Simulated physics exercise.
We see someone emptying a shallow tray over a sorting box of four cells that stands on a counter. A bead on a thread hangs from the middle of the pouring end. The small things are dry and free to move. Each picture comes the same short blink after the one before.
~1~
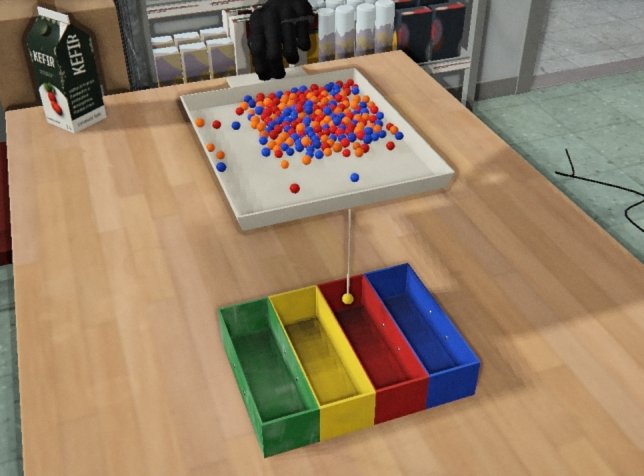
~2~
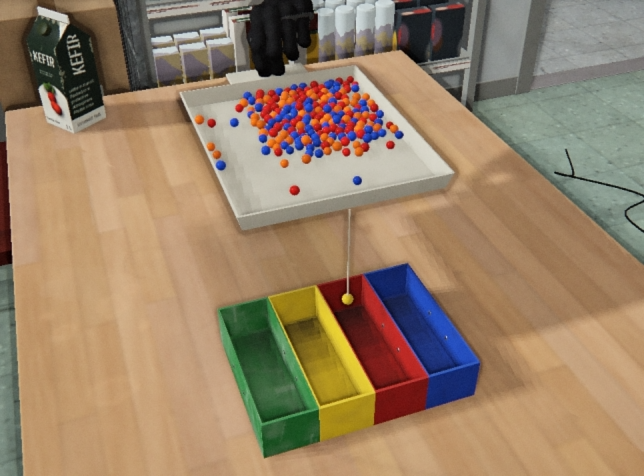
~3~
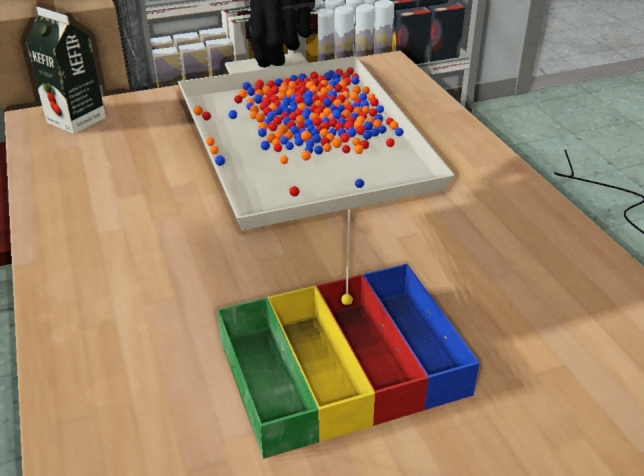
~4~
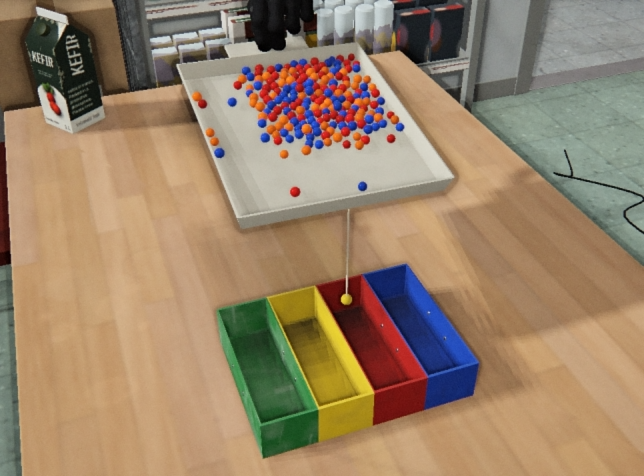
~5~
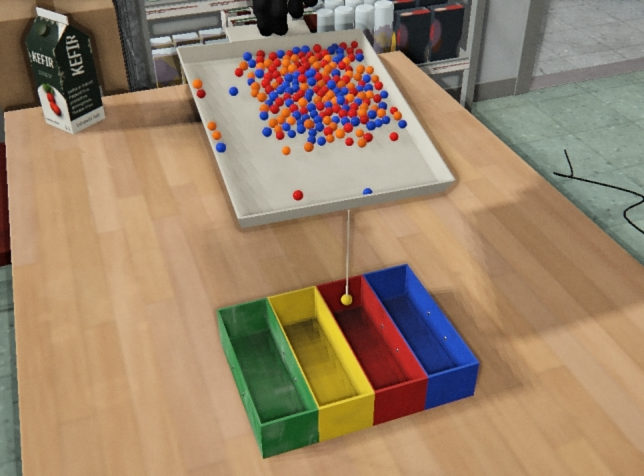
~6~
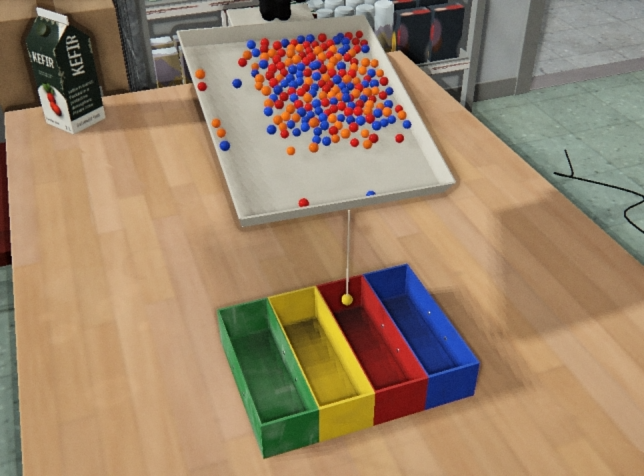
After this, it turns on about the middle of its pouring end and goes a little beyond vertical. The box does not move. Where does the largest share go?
Fullest: The blue cell.
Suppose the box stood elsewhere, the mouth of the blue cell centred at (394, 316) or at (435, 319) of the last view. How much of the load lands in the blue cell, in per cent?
Near 30 % and 40 %.
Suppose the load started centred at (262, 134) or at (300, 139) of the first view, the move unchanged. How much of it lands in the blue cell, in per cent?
Near 30 % and 30 %.
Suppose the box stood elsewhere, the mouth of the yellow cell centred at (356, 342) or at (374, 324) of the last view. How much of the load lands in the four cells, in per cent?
Near 90 % and 90 %.
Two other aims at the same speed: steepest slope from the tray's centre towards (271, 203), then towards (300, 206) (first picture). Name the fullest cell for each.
In turn: Green; that green cell.
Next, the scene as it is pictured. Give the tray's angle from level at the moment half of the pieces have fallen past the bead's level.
At about 85°.
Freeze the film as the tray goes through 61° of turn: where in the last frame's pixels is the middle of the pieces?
Around (400, 197).
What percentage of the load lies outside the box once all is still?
Roughly 40 in a hundred.
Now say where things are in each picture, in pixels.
In the first picture, corners of the pouring end at (242, 213) and (447, 170), level; middle of the load at (314, 118), round plastic beads; bead on its thread at (348, 299); green cell at (291, 430); yellow cell at (347, 413); red cell at (401, 397); blue cell at (453, 382).
In the second picture, corners of the pouring end at (242, 213) and (447, 171), level; middle of the load at (314, 115).
In the third picture, corners of the pouring end at (242, 213) and (447, 173), tipped barely, lowest at the right corner; middle of the load at (314, 109).
In the fourth picture, corners of the pouring end at (242, 213) and (447, 175), tipped a little, lowest at the right corner; middle of the load at (314, 98).
In the fifth picture, corners of the pouring end at (243, 213) and (448, 177), tipped a little, lowest at the right corner; middle of the load at (317, 90).
In the sixth picture, corners of the pouring end at (244, 214) and (449, 179), tipped clearly, lowest at the right corner; middle of the load at (322, 84), all on the move; green cell at (290, 430); yellow cell at (347, 414); red cell at (400, 398); blue cell at (452, 383).
Soon, tray tipped steeply; about two thirds on the tray; a small part in the red cell; a small part in the blue cell; a stray few in the yellow cell; a stray few in the green cell; about a quarter falling or outside the box.
A while on, tray tipped right over; a small part on the tray; about a quarter in the blue cell; a small part in the red cell; a stray few in the yellow cell; a stray few in the green cell; about half falling or outside the box.
Towards the end, tray tipped past a quarter turn; about a third in the blue cell; about a quarter in the red cell; a small part in the yellow cell; a stray few in the green cell; about a third falling or outside the box.
Finally, tray tipped past a quarter turn; about a third in the blue cell; about a quarter in the red cell; a small part in the yellow cell; a stray few in the green cell; about a third outside the box.
